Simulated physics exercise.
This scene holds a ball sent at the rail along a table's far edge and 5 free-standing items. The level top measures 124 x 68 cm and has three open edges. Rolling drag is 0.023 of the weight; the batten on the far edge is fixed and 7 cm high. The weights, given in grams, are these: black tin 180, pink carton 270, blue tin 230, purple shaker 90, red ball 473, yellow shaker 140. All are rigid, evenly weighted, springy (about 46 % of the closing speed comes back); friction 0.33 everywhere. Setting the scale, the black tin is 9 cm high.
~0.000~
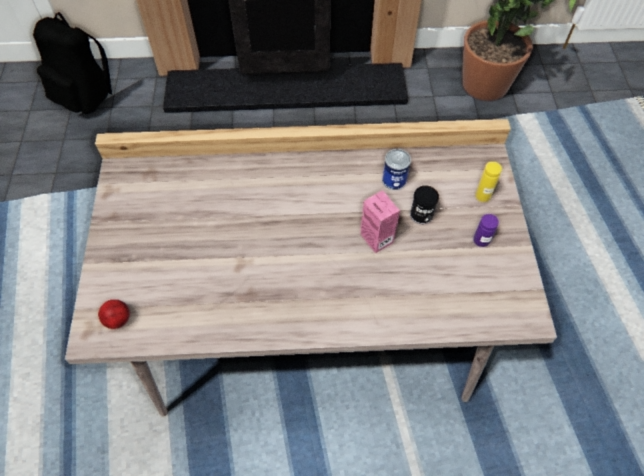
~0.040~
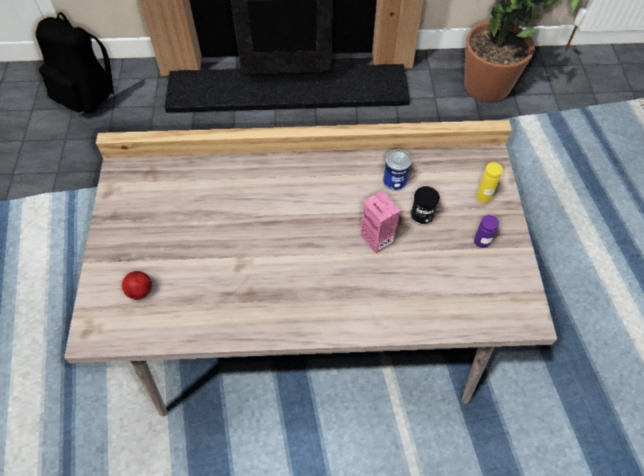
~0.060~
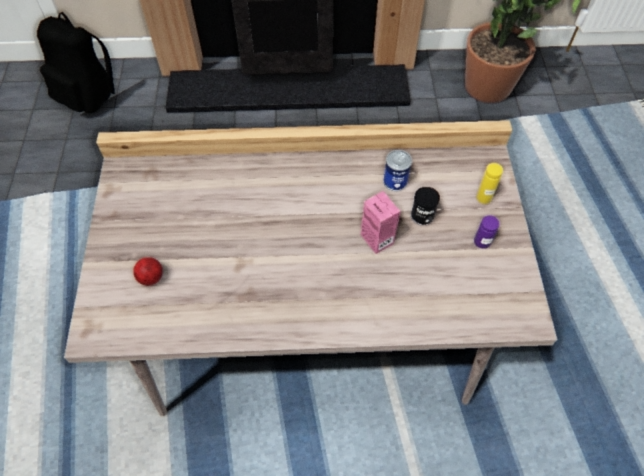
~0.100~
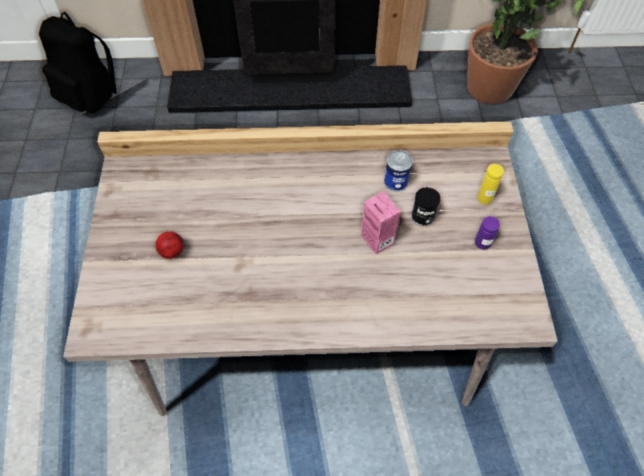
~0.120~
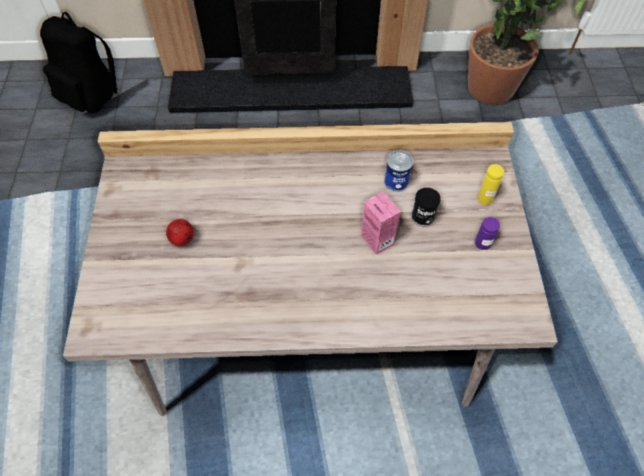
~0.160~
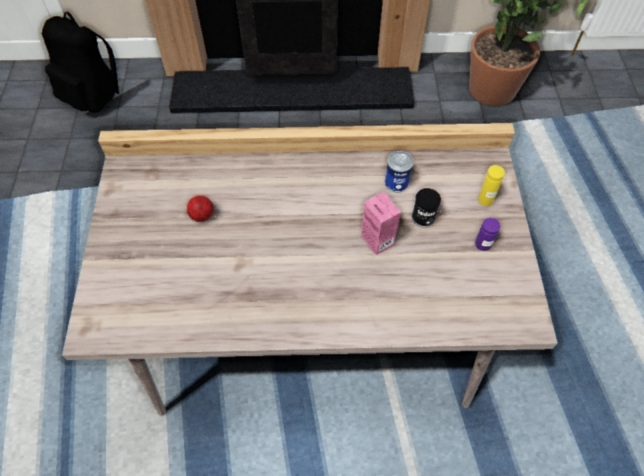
On a wooden tabletop, a red ball rolling diagonally from the near left toward the back rail, five containers standing still at right.
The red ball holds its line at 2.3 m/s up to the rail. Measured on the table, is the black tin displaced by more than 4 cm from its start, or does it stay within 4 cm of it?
It ends more than 4 cm away.
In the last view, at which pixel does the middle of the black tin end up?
It settles at around (458, 202).
By 0.66 s, red ball near (374, 210).
By 1.66 s, red ball near (530, 275); black tin 9 cm from its spot near (458, 202); pink carton 4 cm from its spot; purple shaker 3 cm from its spot.
When it is over (2.5 s), not toppled but over 4 cm from the start, black tin and pink carton; the other 3 within 4 cm of the start. End places, in pixels of the last picture, black tin near (458, 202).
